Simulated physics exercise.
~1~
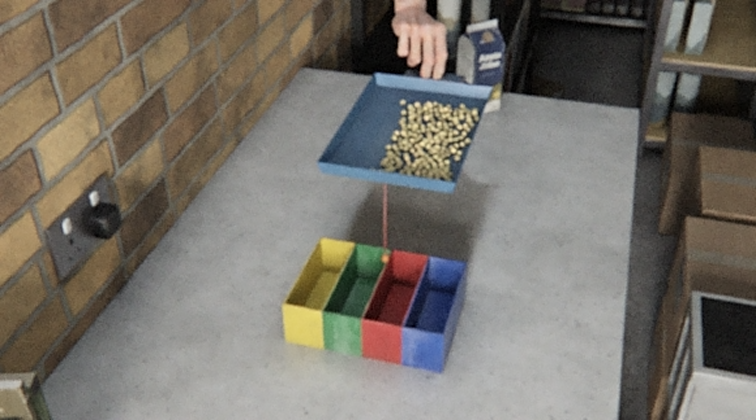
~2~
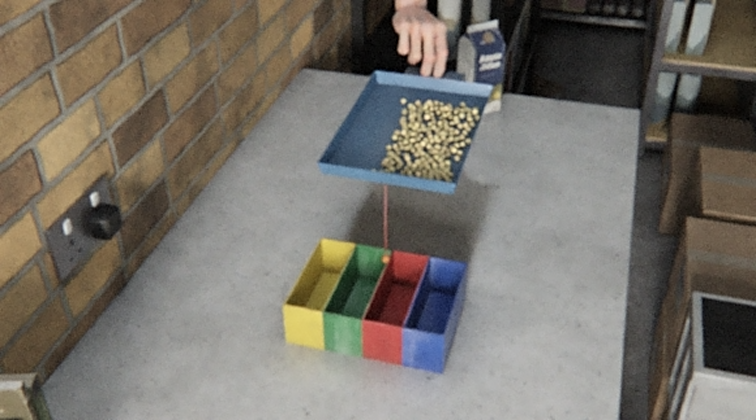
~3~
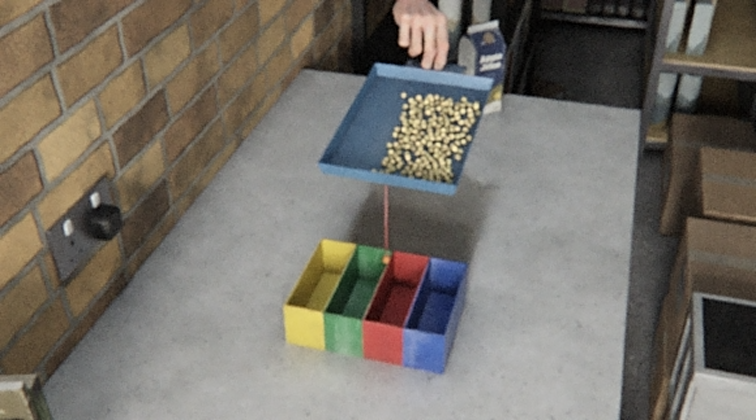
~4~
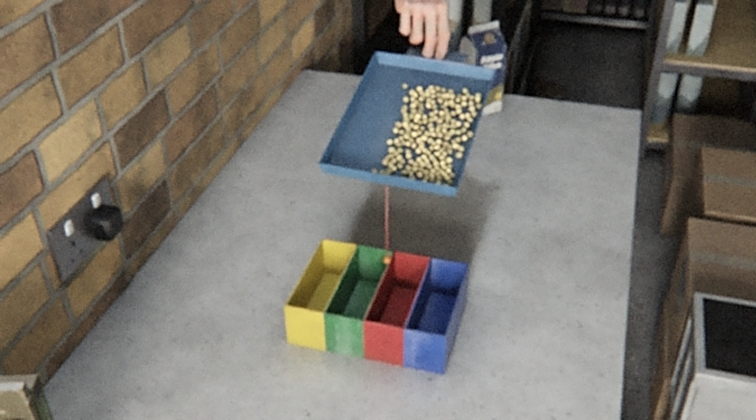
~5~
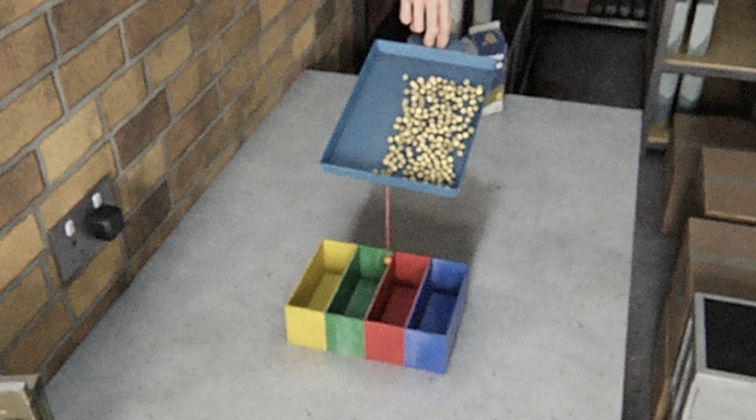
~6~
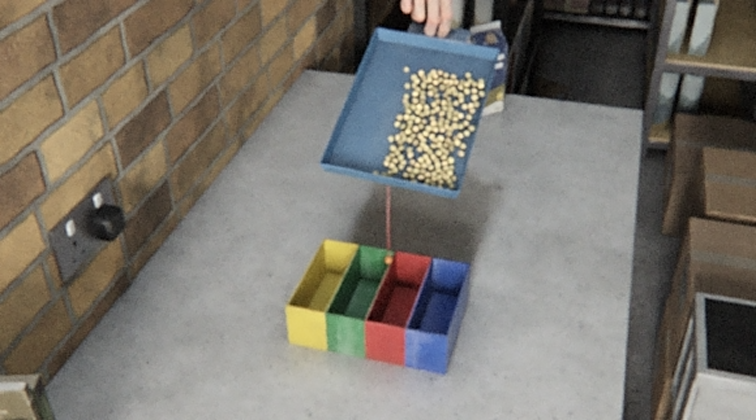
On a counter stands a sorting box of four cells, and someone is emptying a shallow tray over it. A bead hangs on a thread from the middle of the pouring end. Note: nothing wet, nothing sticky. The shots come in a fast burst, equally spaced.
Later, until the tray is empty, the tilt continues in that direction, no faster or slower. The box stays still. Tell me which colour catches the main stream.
The blue cell catches it.
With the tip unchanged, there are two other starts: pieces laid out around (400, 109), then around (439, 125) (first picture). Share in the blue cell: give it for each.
You'd get near 50 percent first and near 60 percent after that.
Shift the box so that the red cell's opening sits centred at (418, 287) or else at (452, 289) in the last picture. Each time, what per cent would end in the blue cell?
In the first position around 40 percent, in the second around 0 percent.
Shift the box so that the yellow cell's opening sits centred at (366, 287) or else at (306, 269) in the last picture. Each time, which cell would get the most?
The red cell; that blue cell.
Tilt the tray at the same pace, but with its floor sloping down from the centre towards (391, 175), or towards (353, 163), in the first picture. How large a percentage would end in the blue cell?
Lab note: Try one about 30 %, try two about 0 %.
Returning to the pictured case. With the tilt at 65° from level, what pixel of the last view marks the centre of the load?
At about (423, 176).
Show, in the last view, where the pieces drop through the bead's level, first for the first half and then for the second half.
Points: About (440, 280), then about (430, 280).
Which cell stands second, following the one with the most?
Second: That red cell.
Shortly afterwards, tray tipped steeply; all but a few on the tray; only a few in the blue cell; only a few falling or outside the box.
Next, tray tipped past a quarter turn; a little on the tray; near a third in the blue cell; near a quarter in the red cell; only a few in the green cell; near a third falling or outside the box.
Some moments later, tray tipped past a quarter turn; near two thirds in the blue cell; near a quarter in the red cell; a little in the green cell; a little falling or outside the box.
In the end, tray tipped past a quarter turn; near two thirds in the blue cell; near a quarter in the red cell; a little in the green cell; none at all in the yellow cell; a little outside the box.
